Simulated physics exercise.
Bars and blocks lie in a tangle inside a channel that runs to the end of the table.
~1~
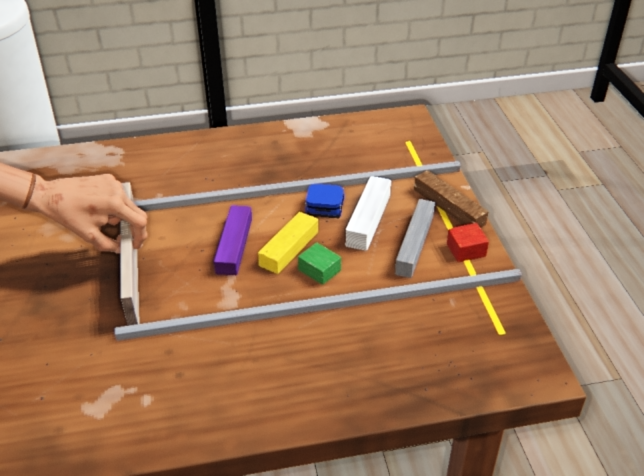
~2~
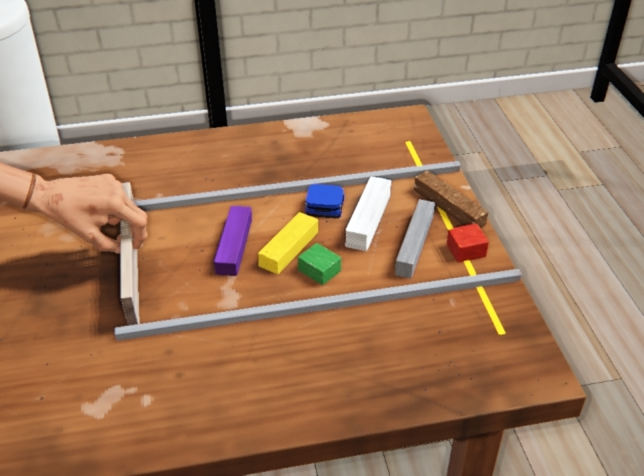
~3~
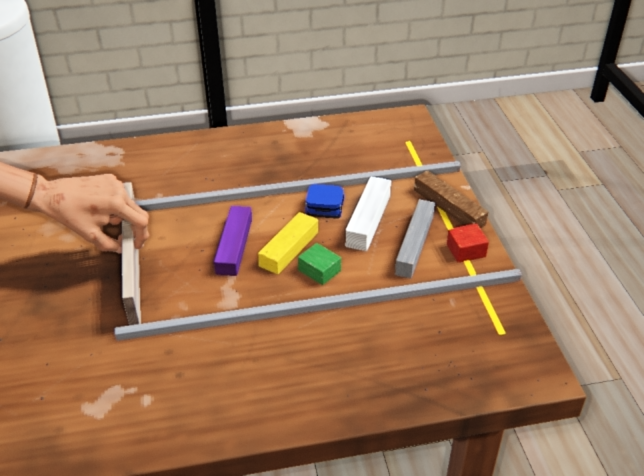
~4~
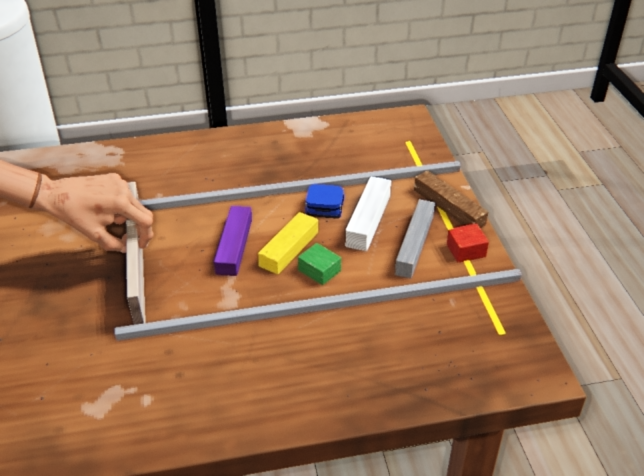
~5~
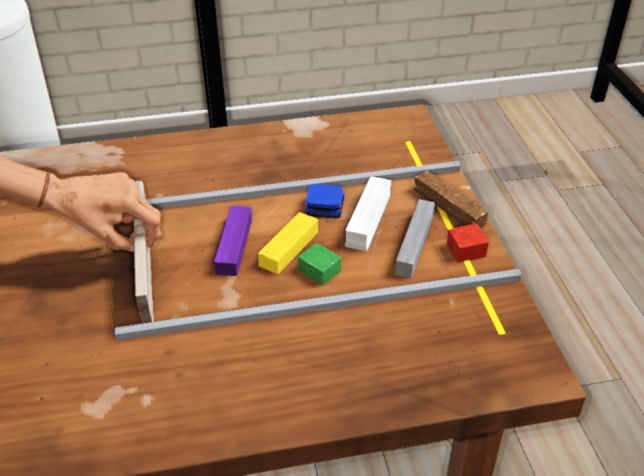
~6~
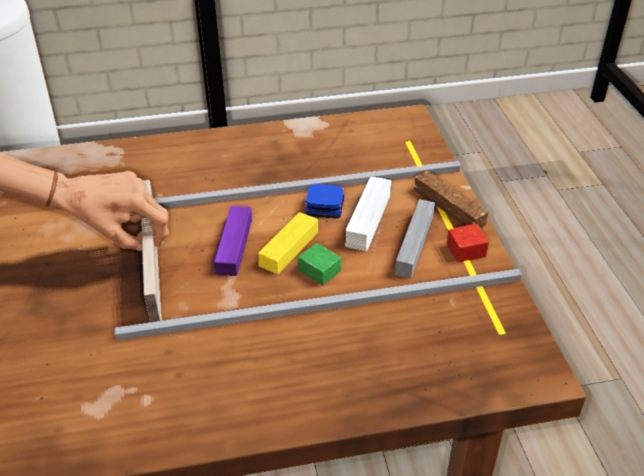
A hand reaches in from the left over a wooden table, seen from above at an angle, with a pale brick wall and plank floor behind. It grips an upright board between two grey rails, with purple, yellow, green, blue, white and grey pieces scattered rightward, and brown and red ones by a yellow strip. The hand slides the board slightly right, touching no pieces, while everything else and the camera stay still.
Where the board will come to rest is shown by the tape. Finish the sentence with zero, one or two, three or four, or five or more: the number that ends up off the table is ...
The number that ends up off the table is three or four.
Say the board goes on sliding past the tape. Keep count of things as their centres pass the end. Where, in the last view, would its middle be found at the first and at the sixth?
The middle sits near (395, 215) at the first moment and near (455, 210) at the second.
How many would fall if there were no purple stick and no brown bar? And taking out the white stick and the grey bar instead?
The counts: 2 and 1.
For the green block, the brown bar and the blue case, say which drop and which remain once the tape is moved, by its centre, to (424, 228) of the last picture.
OK, so the green block stays where it is, the brown bar comes off, and the blue case? It stays where it is.
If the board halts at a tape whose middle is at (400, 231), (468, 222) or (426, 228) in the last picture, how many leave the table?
Floor tally per try: 1 / 6 / 3.
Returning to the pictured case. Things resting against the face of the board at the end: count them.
2 of them.
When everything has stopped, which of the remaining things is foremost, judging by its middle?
The blue case.
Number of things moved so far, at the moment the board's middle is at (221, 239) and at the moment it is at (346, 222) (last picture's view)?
The first count is 1, and then it's 6.
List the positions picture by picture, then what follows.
Brown bar (450, 200); red block (467, 243); grey bar (415, 237); board (129, 251); tape (449, 224), in the first picture.
Red block (467, 243); board (129, 251), in the second picture.
Grey bar (415, 237); blue case (325, 202), in the third picture.
Brown bar (450, 200); yellow bar (289, 243), in the fourth picture.
Red block (467, 243); green block (320, 264), in the fifth picture.
Brown bar (450, 200); red block (467, 243); grey bar (415, 237); board (150, 248); tape (449, 224), in the sixth picture.
A little later, none off yet; brown bar at rest near (450, 200); red block at rest near (467, 243); grey bar at rest near (415, 237).
When it is over, the number that fall off is three or four; down, white stick, grey bar, red block and brown bar.
